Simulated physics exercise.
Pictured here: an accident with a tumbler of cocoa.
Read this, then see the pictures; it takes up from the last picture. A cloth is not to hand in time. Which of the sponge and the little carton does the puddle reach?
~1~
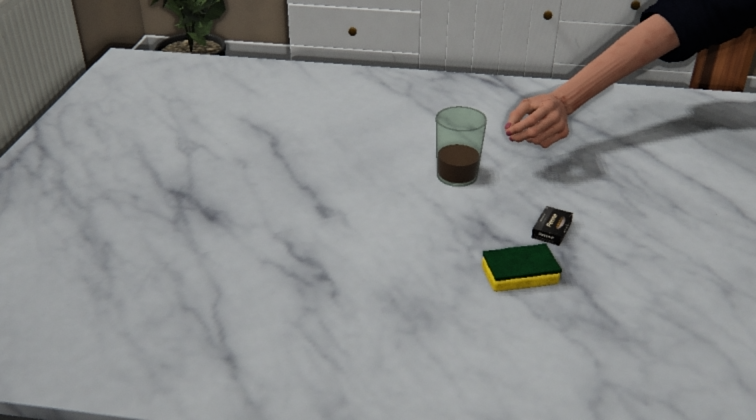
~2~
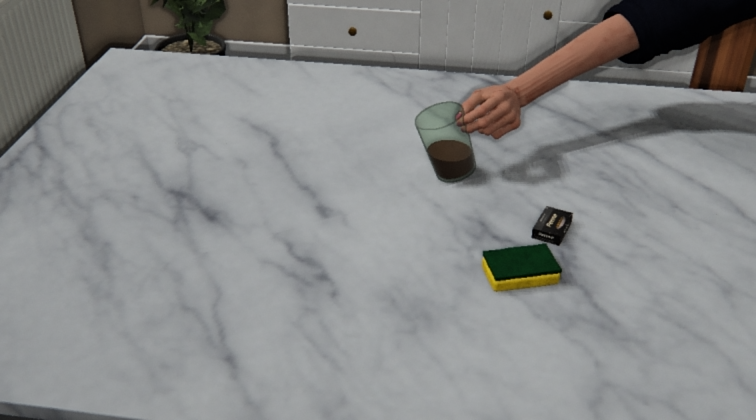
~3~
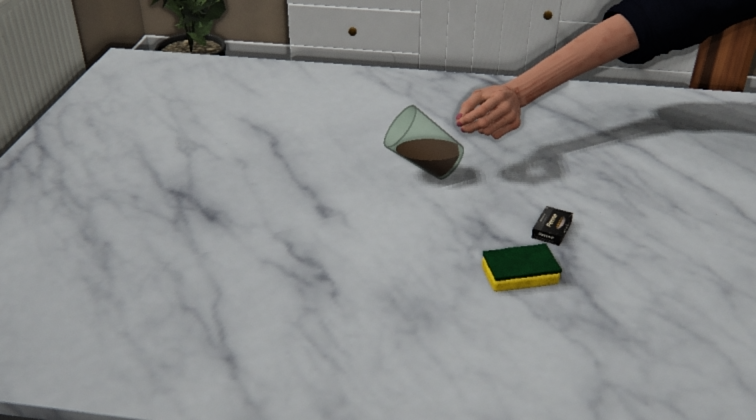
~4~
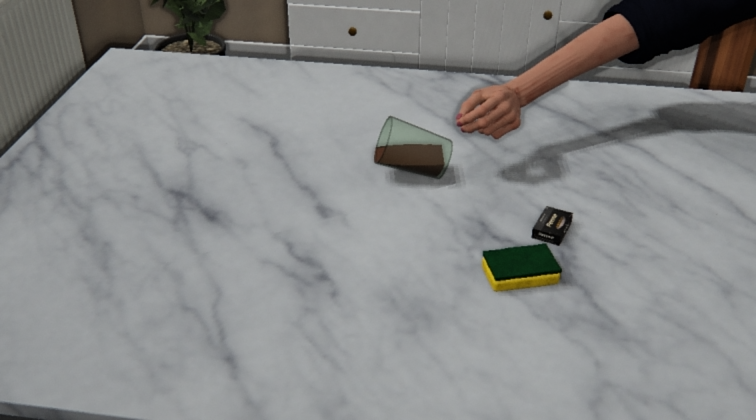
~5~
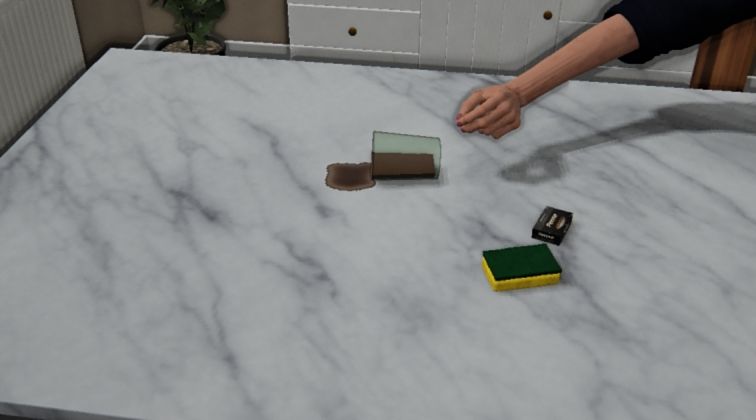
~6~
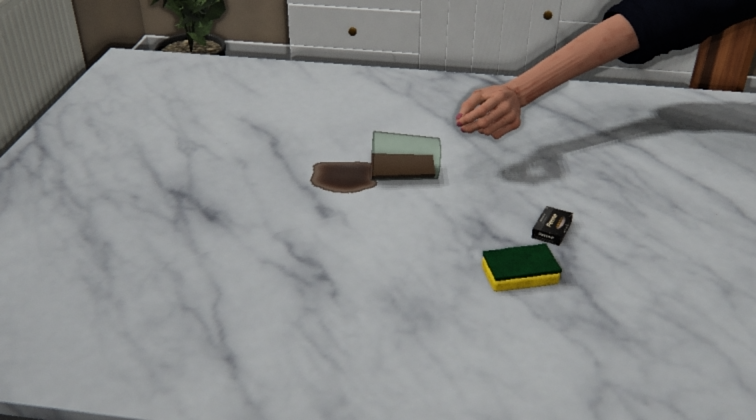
Sponge keeps dry, little carton keeps dry.
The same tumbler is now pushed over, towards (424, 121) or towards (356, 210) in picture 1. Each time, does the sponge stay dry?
Toward the first point it avoids the spill; toward the second it avoids the spill.
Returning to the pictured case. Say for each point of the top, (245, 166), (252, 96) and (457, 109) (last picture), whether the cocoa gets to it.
Going through them: Spilled on for the first, spill-free for the next, spill-free for the last.
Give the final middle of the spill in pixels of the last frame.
(226, 178).
Shortly, the puddle covers about as much as a plate; the sponge is still dry; the little carton is still dry.
Then, the puddle covers about as much as a tray; the sponge is still dry; the little carton is still dry.
At the finish, the puddle covers about as much as a tray; the sponge is still dry; the little carton is still dry.
